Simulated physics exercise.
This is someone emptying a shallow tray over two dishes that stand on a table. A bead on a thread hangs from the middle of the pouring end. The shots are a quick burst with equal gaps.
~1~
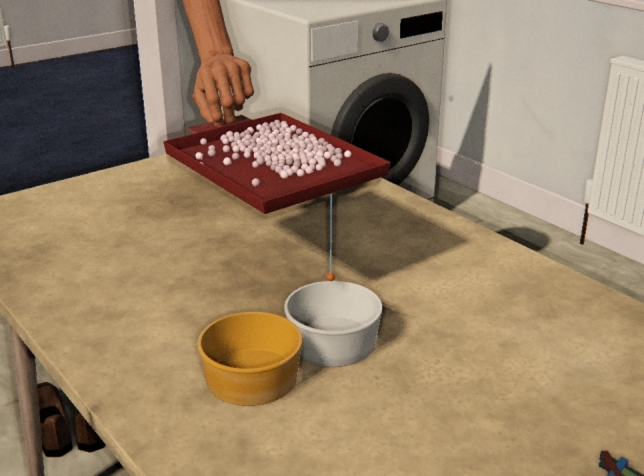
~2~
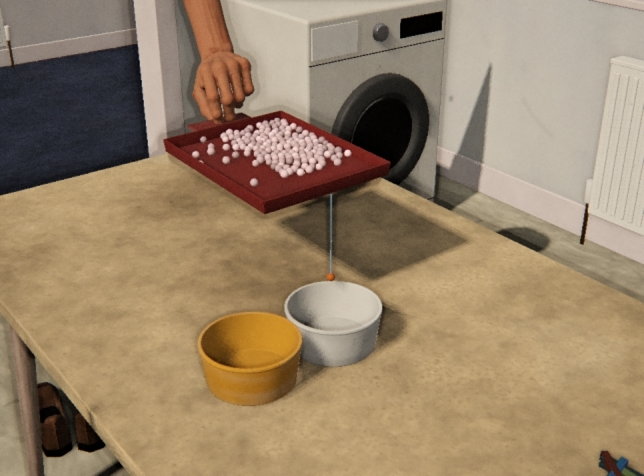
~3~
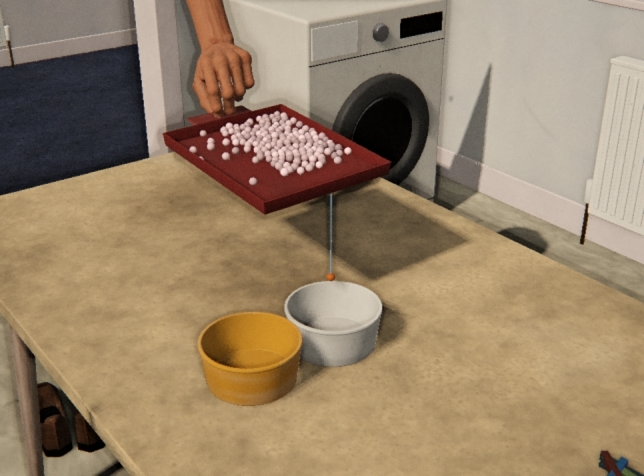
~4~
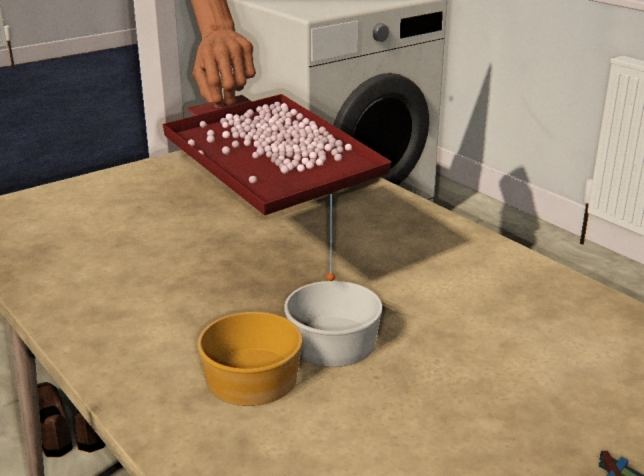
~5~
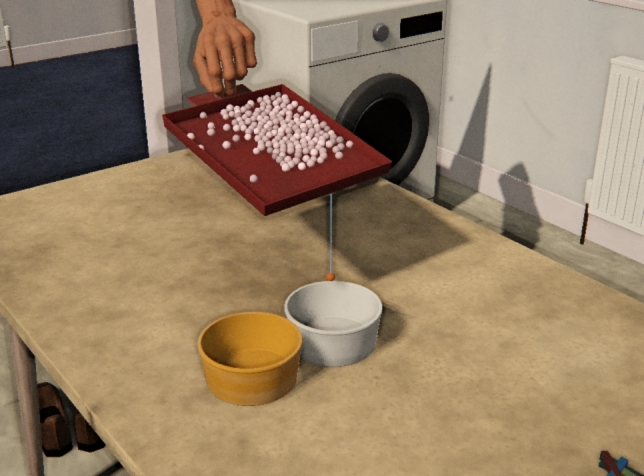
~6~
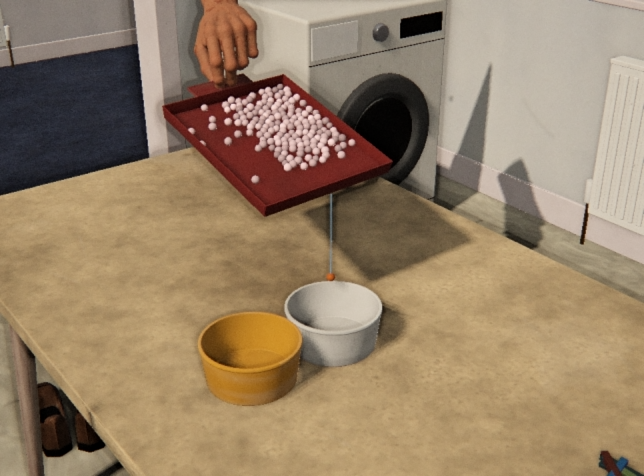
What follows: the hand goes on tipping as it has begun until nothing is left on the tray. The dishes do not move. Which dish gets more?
More goes to the right dish.
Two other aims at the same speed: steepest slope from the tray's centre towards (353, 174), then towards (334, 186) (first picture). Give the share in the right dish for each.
In turn 0 and 40 in a hundred.
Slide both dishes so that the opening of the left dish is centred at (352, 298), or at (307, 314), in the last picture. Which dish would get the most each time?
One: The left dish. Two: Left.
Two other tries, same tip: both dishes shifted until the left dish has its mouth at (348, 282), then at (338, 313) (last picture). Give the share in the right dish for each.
In turn 0 and 10 in a hundred.
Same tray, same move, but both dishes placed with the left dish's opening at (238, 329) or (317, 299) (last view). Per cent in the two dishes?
About 40 and 40 per cent.
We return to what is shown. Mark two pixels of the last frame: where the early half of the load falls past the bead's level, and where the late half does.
Early half (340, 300), late half (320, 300).
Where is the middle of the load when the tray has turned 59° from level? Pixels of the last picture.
At about (322, 168).
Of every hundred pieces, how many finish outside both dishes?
Close to 20 per cent.
Shortly afterwards, tray tipped steeply; all but a few on the tray; only a few in the left dish; only a few in the air.
Next, tray tipped right over; near a quarter on the tray; a little in the left dish; near a quarter in the right dish; a little outside both; near a third in the air.
Some moments later, tray tipped past a quarter turn; near a quarter in the left dish; near two thirds in the right dish; near a quarter outside both.
In the end, tray tipped past a quarter turn; near a quarter in the left dish; near two thirds in the right dish; near a quarter outside both.
